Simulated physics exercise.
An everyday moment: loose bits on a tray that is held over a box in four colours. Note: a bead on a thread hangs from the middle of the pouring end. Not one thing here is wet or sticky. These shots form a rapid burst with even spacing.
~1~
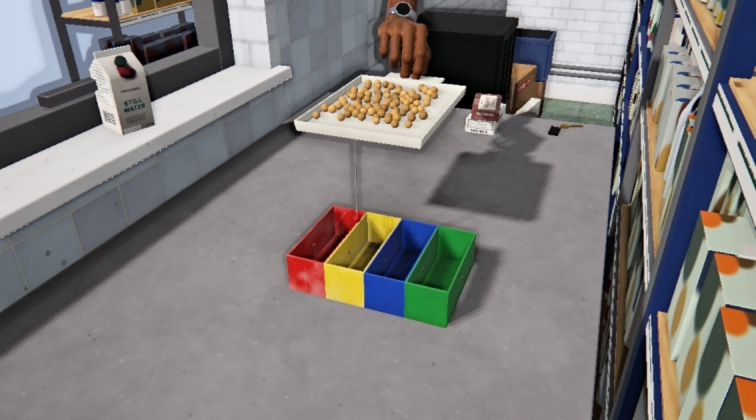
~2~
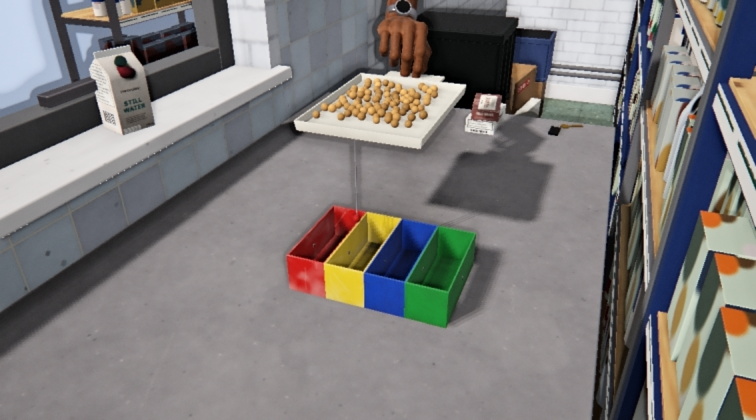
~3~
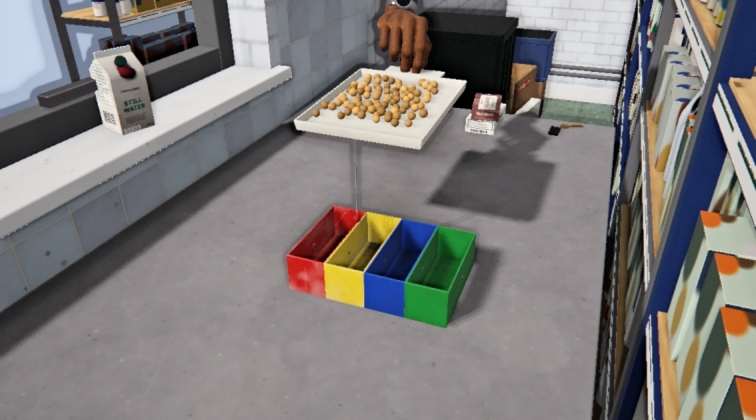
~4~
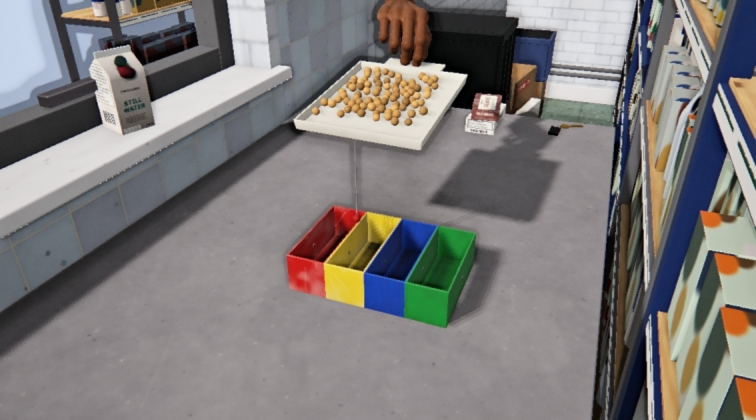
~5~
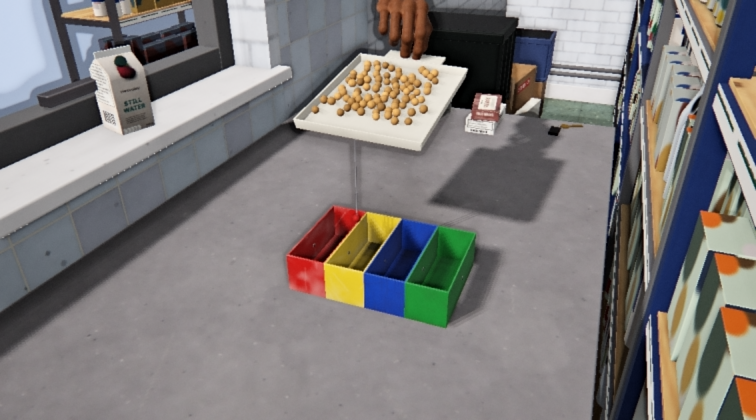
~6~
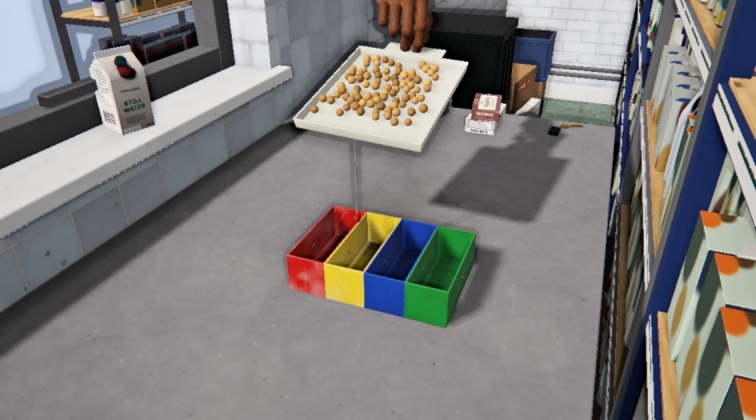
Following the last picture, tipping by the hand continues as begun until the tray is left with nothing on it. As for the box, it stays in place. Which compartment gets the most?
The blue compartment.
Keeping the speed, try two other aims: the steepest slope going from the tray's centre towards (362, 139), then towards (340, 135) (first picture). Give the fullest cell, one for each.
That yellow cell first, that red cell second.
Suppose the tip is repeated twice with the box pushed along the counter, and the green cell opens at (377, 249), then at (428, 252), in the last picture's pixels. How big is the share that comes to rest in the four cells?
First case around 40 %, second case around 90 %.
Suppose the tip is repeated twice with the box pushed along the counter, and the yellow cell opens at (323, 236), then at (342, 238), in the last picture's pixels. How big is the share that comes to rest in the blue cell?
20 %, 30 %.
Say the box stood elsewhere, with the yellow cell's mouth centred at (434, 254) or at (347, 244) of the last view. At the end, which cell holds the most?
For the first position it is red, and for the second it is the cell in blue.
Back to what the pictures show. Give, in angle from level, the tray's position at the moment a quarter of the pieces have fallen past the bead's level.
It is at around 90 degrees.
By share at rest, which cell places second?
The second spot goes to the cell in yellow.
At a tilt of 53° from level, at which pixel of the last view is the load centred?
The middle of the pieces shows up near (379, 114).
Just after the last frame, tray tipped steeply; almost all on the tray; just a few falling or outside the box.
A moment on, tray tipped right over; roughly half on the tray; about a tenth in the blue cell; just a few in the yellow cell; roughly a third falling or outside the box.
Further on, tray tipped past a quarter turn; roughly half in the blue cell; roughly a quarter in the yellow cell; about a tenth in the green cell; about a tenth in the red cell; about a tenth falling or outside the box.
When it is over, tray tipped past a quarter turn; roughly half in the blue cell; roughly a quarter in the yellow cell; about a tenth in the green cell; about a tenth in the red cell; about a tenth outside the box.
